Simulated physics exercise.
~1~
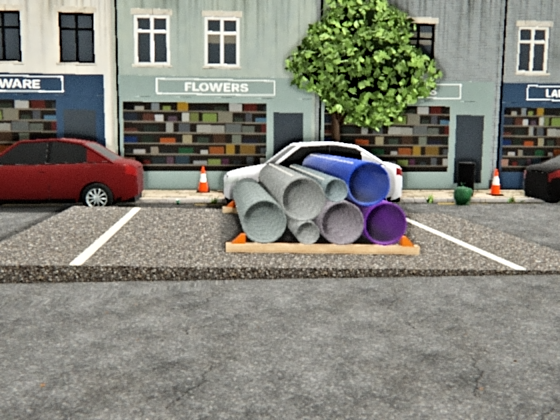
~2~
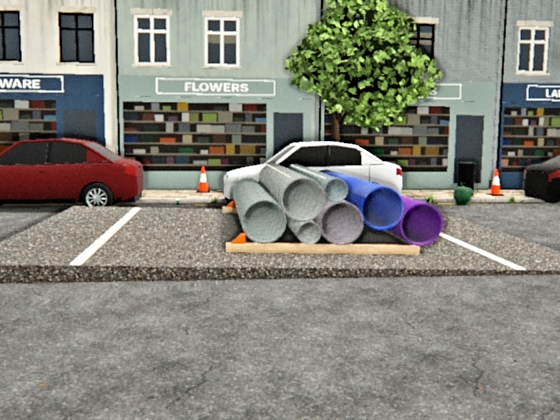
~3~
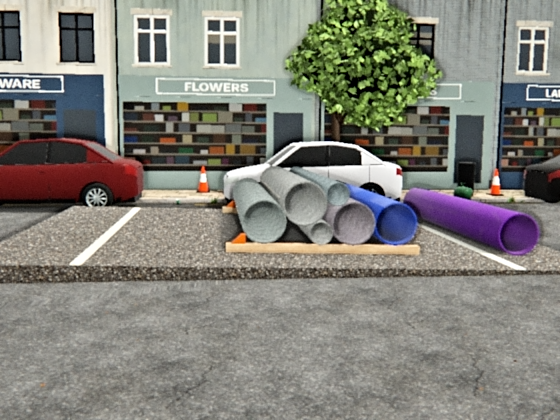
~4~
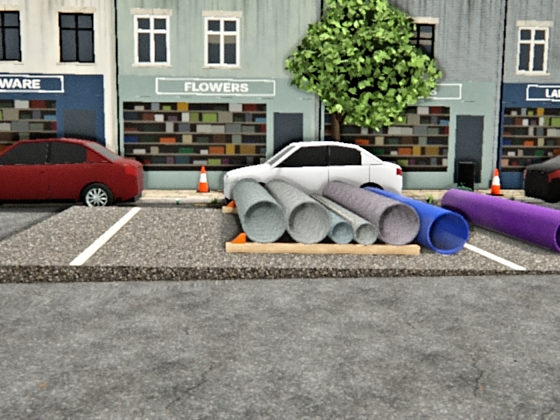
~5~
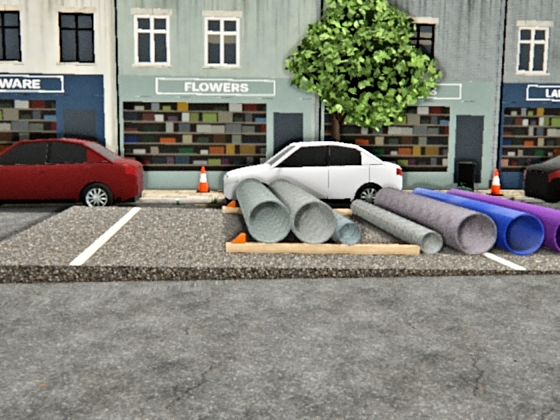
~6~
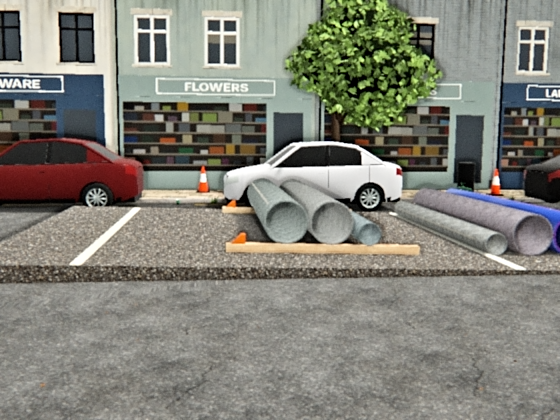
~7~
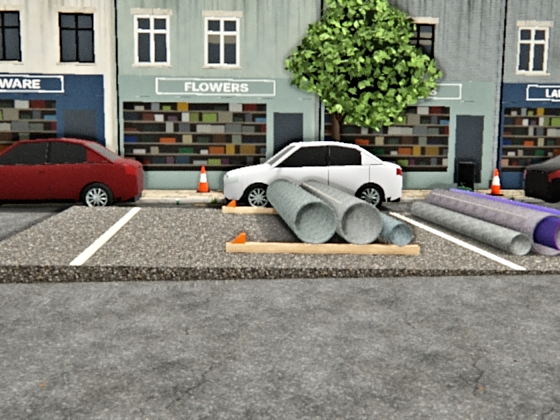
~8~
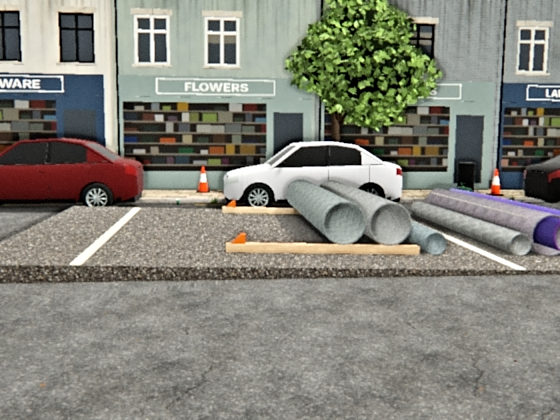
Stacked grey, blue and purple pipes collapsing rightward, purple then blue rolling across the white line, others settling beside the timber bearers.
